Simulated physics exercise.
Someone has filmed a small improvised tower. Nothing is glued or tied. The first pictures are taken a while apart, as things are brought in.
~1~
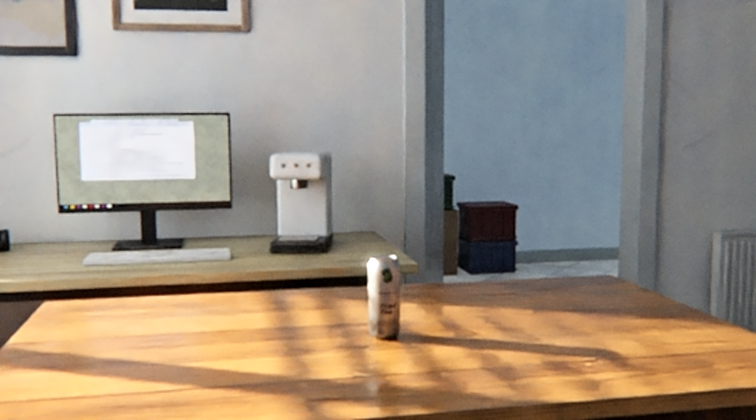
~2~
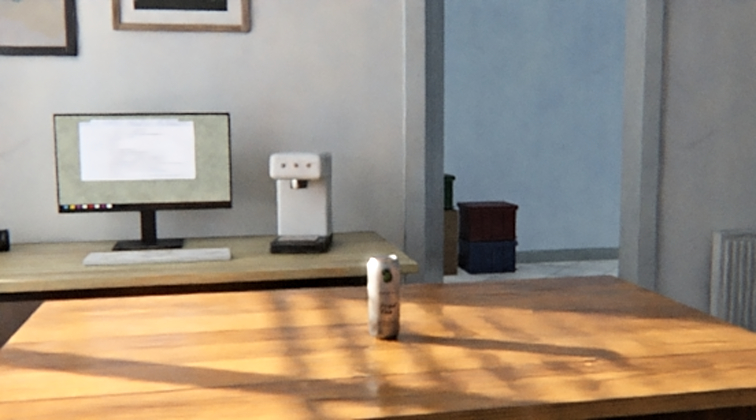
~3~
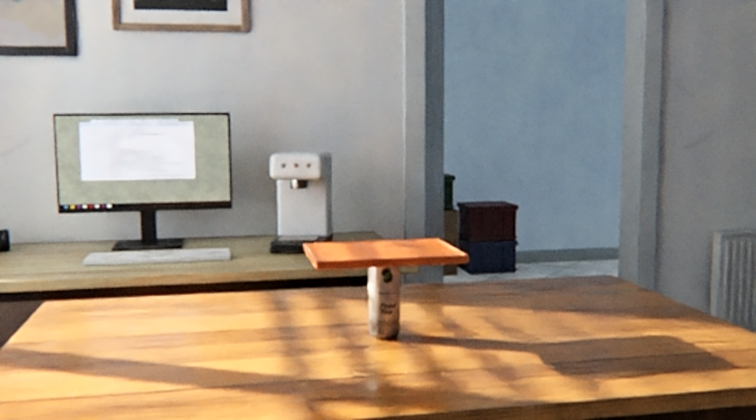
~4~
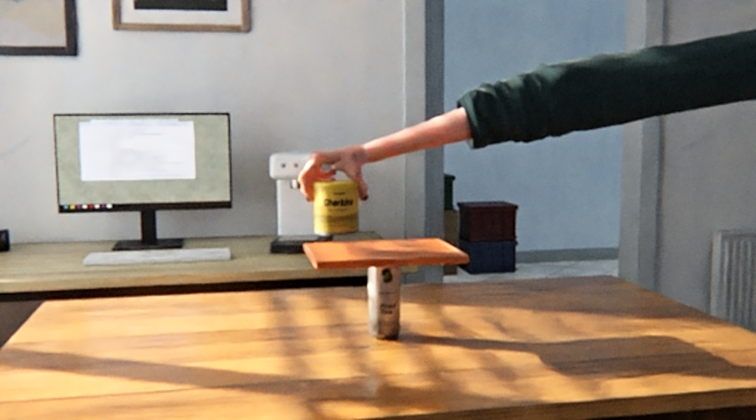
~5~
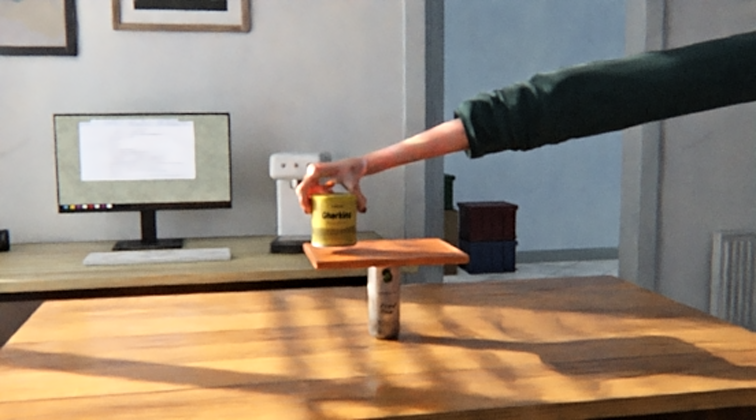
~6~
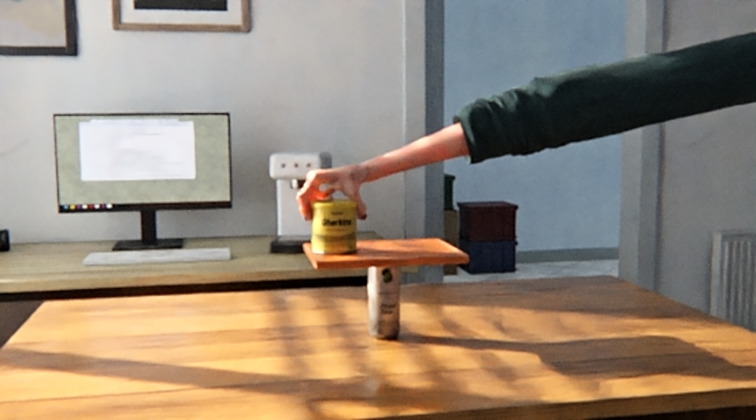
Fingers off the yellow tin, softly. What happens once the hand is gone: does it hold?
As it turns out, it gives way.
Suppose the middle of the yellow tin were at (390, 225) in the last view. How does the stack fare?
Then it holds.
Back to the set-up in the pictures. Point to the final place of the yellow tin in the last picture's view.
Around (274, 322).
Then, 0.40 s later than the last frame, yellow tin now fallen; orange lid tilted by 46°.
Then, 0.60 s later than the last frame, orange lid on its side.
Then, 1.20 s later than the last frame, orange lid now fallen; white can tilted by 35°.
Then, 1.40 s later than the last frame, white can now fallen.
When it is over, fallen, orange lid, white can and yellow tin. End places, in pixels of the last picture, yellow tin near (273, 322). The stack loses its balance.
